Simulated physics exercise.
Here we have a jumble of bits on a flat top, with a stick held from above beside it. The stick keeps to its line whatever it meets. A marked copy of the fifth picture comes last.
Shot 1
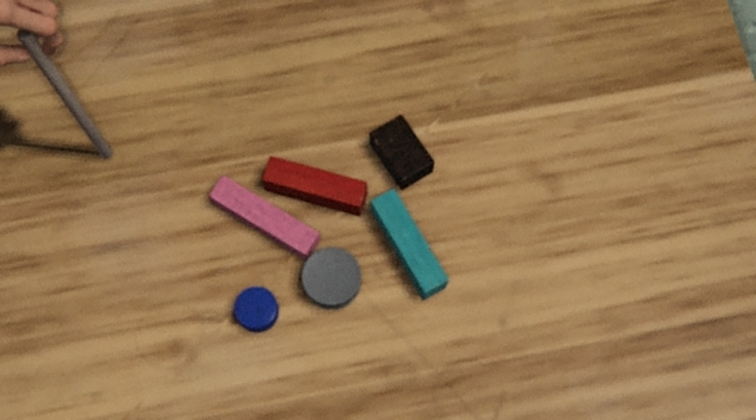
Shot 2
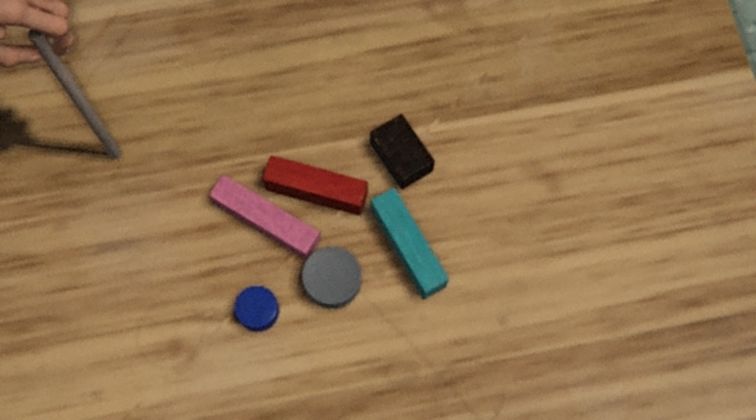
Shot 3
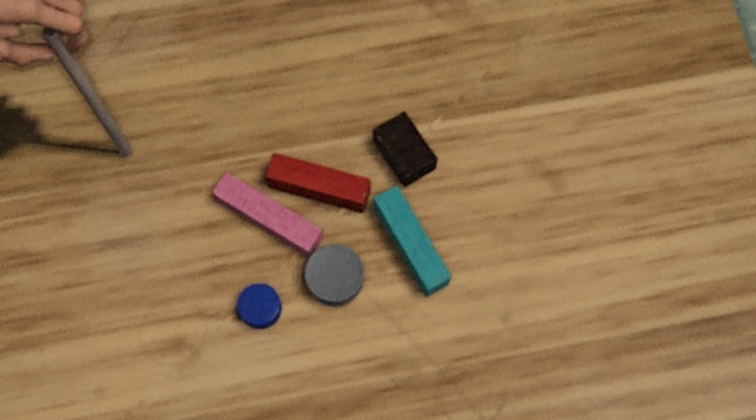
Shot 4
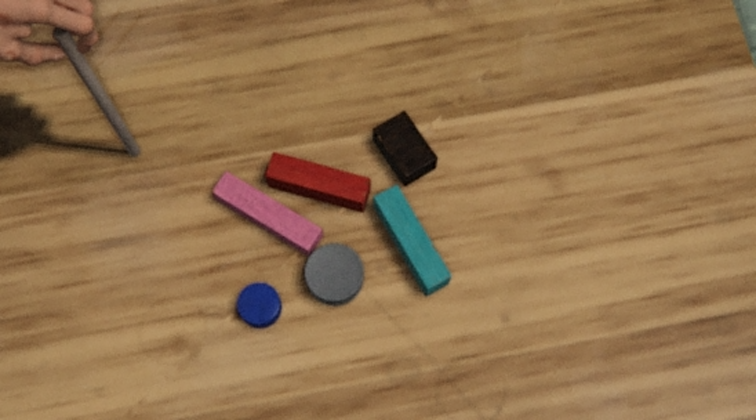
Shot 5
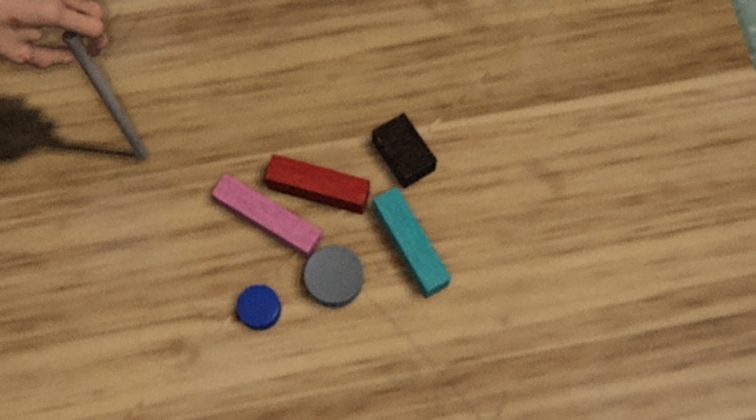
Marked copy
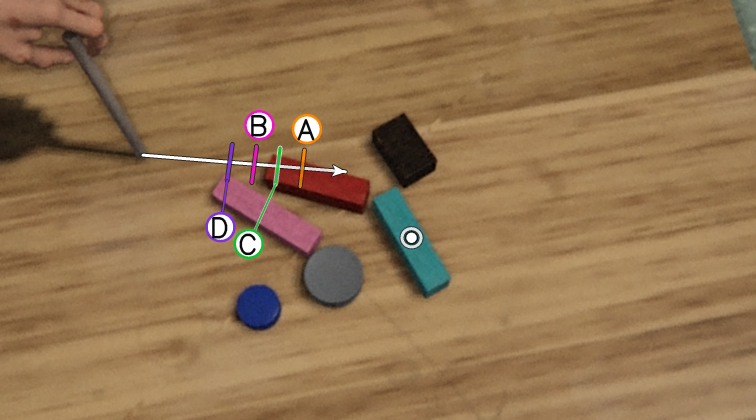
On a wooden tabletop, a hand at the upper left held a thin grey stick and moved it slightly to the right, while the coloured bars, black block and blue and grey discs stayed put.
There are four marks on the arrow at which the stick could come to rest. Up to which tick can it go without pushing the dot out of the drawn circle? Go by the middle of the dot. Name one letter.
All is well up to C.
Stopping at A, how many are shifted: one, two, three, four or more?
It has moved two.
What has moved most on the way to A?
The red bar has gone farthest.
On the marked copy, A at (303, 168); B at (254, 164); C at (278, 166); D at (230, 162); the arrow from (143, 155) to (346, 171); the white dot at (411, 238).
Following C. Soon after the start, foot of the stick (193, 160).
Later, foot of the stick (242, 164).
In the end, foot of the stick (278, 167); red bar (326, 187); the dot is still in its ring.
As for the rest, A shifts the dotted thing to (426, 250); B keeps the dot in but is short; D keeps the dot in but is short.
